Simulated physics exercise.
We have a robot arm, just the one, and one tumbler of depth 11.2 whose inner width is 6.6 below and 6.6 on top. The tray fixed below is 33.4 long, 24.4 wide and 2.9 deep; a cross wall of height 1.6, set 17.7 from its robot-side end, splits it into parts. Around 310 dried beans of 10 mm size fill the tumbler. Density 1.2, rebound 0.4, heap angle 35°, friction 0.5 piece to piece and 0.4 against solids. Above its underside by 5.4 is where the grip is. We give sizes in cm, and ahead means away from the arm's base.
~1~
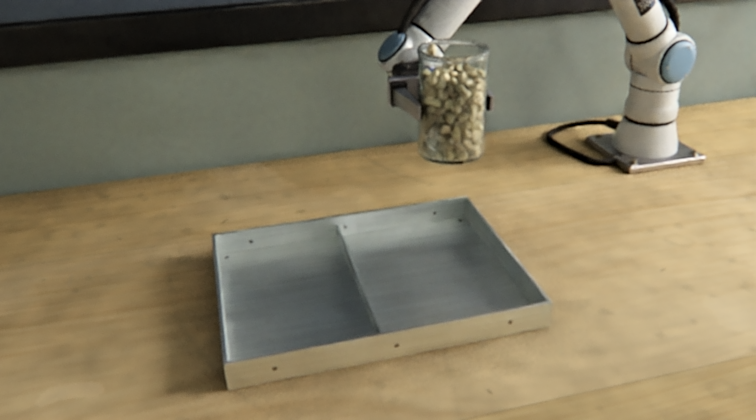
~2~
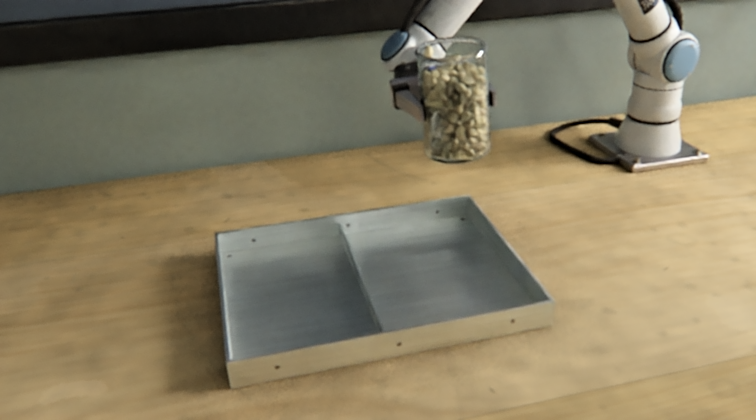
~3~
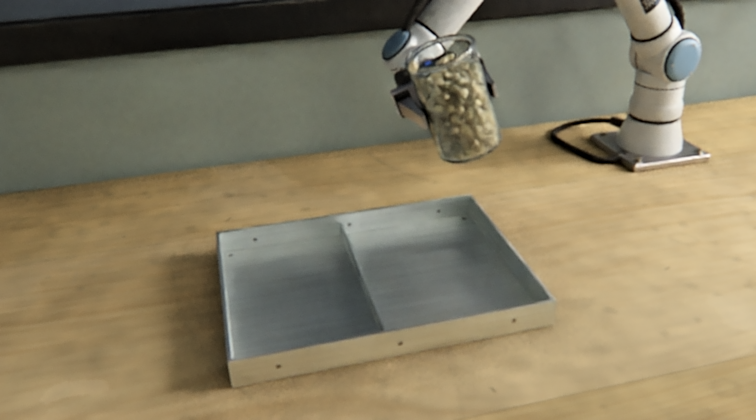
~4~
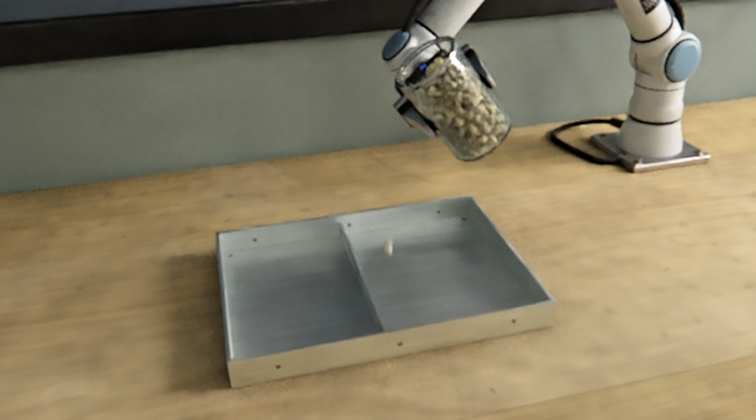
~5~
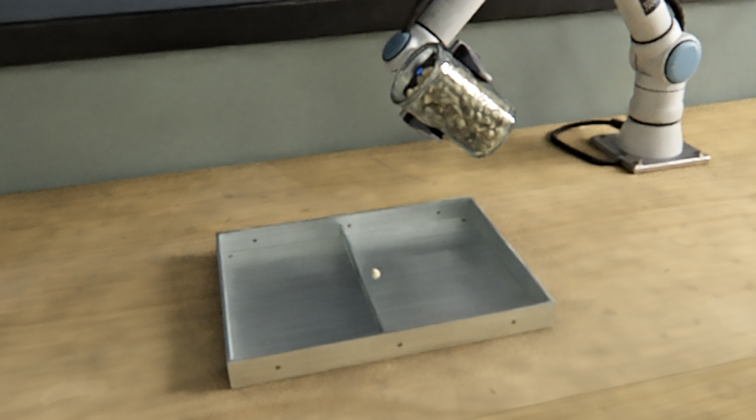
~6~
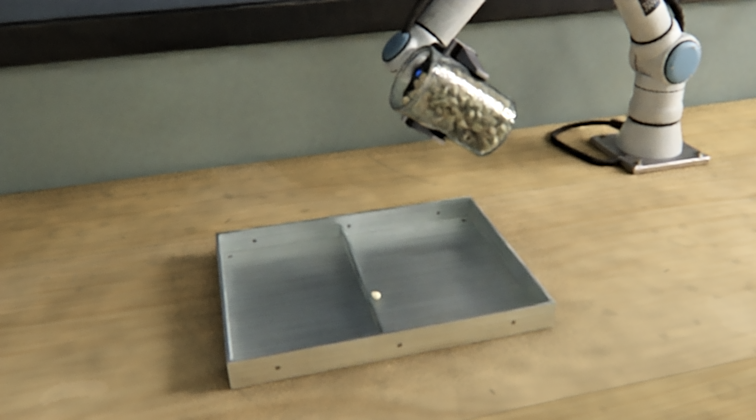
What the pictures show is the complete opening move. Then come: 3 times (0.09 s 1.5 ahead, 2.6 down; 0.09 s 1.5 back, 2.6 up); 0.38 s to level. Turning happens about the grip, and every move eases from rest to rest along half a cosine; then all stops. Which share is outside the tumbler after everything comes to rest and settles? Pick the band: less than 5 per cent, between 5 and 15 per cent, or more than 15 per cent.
The share is less than 5 per cent.
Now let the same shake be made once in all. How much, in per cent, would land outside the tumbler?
I'd expect something close to 0 per cent.
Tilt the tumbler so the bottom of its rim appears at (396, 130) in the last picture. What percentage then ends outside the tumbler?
Result: Approximately 10 %.
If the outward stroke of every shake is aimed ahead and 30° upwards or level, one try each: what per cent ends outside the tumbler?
It comes to around 20 per cent on the first try and around 10 per cent on the second.
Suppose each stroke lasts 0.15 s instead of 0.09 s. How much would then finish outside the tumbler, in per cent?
That gives about 0 percent.
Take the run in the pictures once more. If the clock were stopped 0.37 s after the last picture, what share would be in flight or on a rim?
I'd put it near 0 per cent.
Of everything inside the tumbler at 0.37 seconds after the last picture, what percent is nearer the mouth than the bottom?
Roughly 40 per cent.
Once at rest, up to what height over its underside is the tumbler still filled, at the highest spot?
Height at rest: About 10.5 centimetres.
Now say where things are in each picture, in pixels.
The first frame shows tumbler middle at (452, 103), level; upper third of the load around (453, 84), from x 425 to 480, top at y 50; 310 in the tumbler.
The second frame shows tumbler middle at (455, 101), tilted 5° forward; upper third of the load around (455, 84), from x 425 to 485, top at y 55.
The third frame shows tumbler middle at (456, 101), tilted 19° forward; upper third of the load around (454, 84), from x 415 to 495, top at y 60; 309 in the tumbler, 1 in flight or on a rim.
The fourth frame shows tumbler middle at (455, 102), tilted 36° forward; upper third of the load around (451, 87), from x 390 to 500, top at y 60; 309 in the tumbler, 1 in the robot-side part.
The fifth frame shows tumbler middle at (455, 103), tilted 50° forward; upper third of the load around (451, 89), from x 375 to 505, top at y 65; 309 in the tumbler, 1 in the robot-side part.
The sixth frame shows tumbler middle at (455, 104), tilted 55° forward; upper third of the load around (452, 90), from x 375 to 505, top at y 70; 309 in the tumbler, 1 in the robot-side part.
Then, 0.37 s later, tilted 55° forward, highest piece 25 above the table; 309 in the tumbler, 1 in the robot-side part.
Then, 0.74 s later, tilted 26° forward, highest piece 25 above the table; 308 in the tumbler, 2 in the robot-side part.
Then, 1.12 s later, level, highest piece 27 above the table; 308 in the tumbler, 2 in the robot-side part.
Then, 2.17 s later, level, highest piece 27 above the table; 308 in the tumbler, 2 in the robot-side part.
At rest, 308 in the tumbler, 2 in the robot-side part. That is 1 % outside the tumbler.
